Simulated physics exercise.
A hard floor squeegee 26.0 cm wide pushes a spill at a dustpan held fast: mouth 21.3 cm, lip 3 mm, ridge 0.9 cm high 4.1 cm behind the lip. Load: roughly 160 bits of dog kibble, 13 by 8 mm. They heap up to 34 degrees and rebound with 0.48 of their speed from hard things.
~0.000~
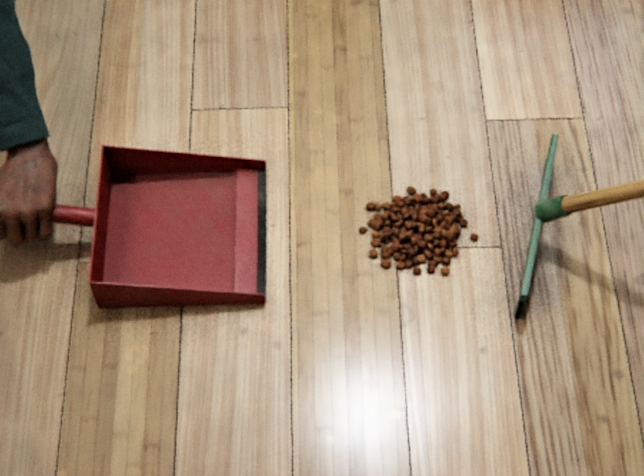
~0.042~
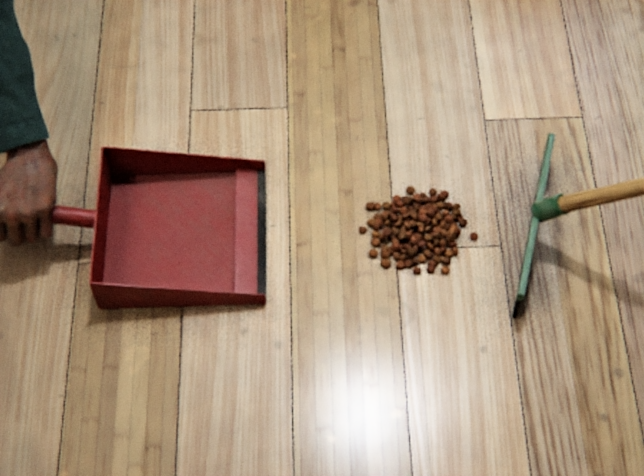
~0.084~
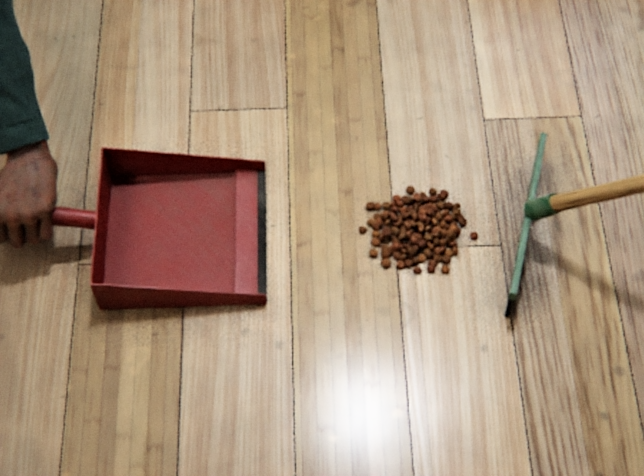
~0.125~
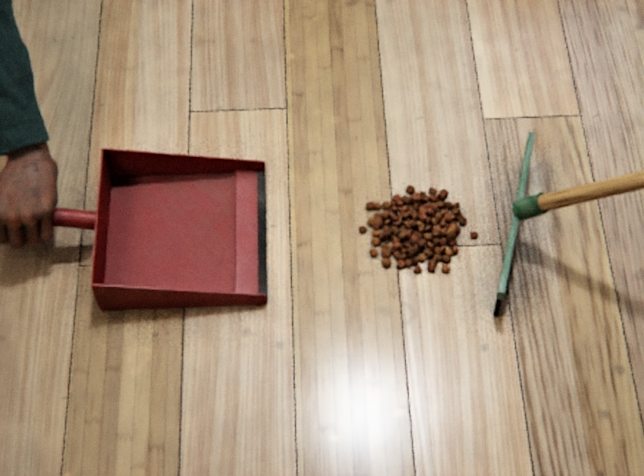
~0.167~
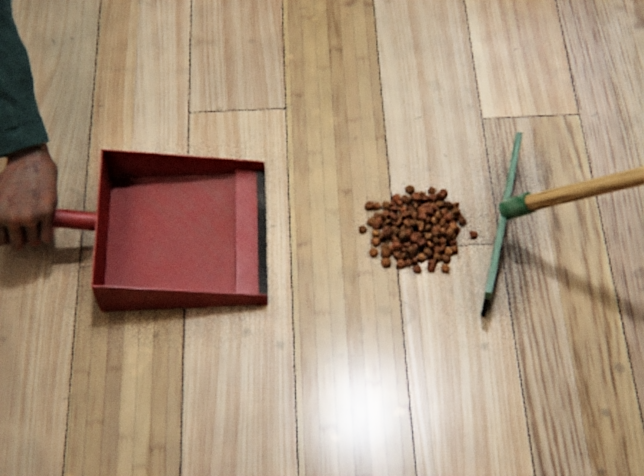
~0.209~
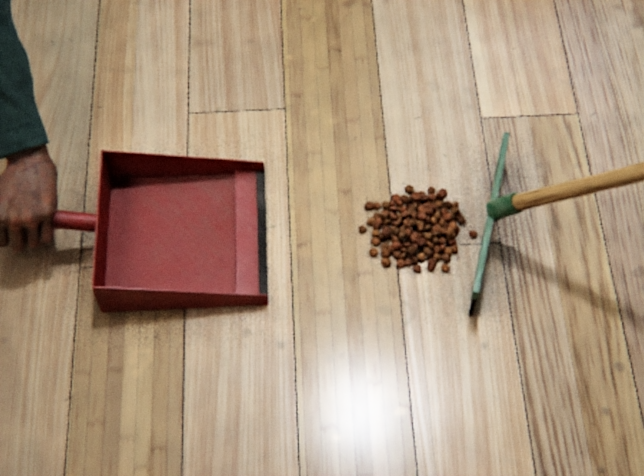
A green squeegee with a wooden handle slides left across a wood floor, closing the gap to a small pile of brown kibble that stays undisturbed, while a hand at left holds a red dustpan still.
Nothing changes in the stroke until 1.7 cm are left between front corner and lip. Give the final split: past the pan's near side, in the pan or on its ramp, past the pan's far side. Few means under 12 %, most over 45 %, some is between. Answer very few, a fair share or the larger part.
Near side: Very few, pan: Very few, far side: Very few.
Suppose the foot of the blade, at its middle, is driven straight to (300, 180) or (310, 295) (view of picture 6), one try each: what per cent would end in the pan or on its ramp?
Some 20 and 0 per cent.
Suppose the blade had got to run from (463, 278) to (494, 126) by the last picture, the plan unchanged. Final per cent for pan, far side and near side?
Pan 20, far 25, near 0.
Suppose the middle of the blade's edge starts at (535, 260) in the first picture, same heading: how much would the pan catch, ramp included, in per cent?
Some 0 per cent.
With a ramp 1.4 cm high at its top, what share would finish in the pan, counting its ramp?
It would be near 5 per cent.
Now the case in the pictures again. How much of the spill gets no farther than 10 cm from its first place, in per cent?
Roughly 0 per cent.
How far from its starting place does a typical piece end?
Roughly 18 cm.
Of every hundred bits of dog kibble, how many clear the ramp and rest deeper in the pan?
Roughly 0 per cent.
Then, at 0.52 s, middle of the blade 18 cm from the lip; 0 % over the lip, far side 0 %, near side 0 %.
After 0.73 s, middle of the blade 10 cm from the lip; 0 % over the lip, far side 0 %, near side 0 %.
After 1.05 s, middle of the blade 5 cm from the lip; 5 % over the lip, far side 5 %, near side 0 %.
In the end, at 1.4 s, near side 0 %, pan 5 %, far side 5 %, in front of the lip or behind the blade 90 %.
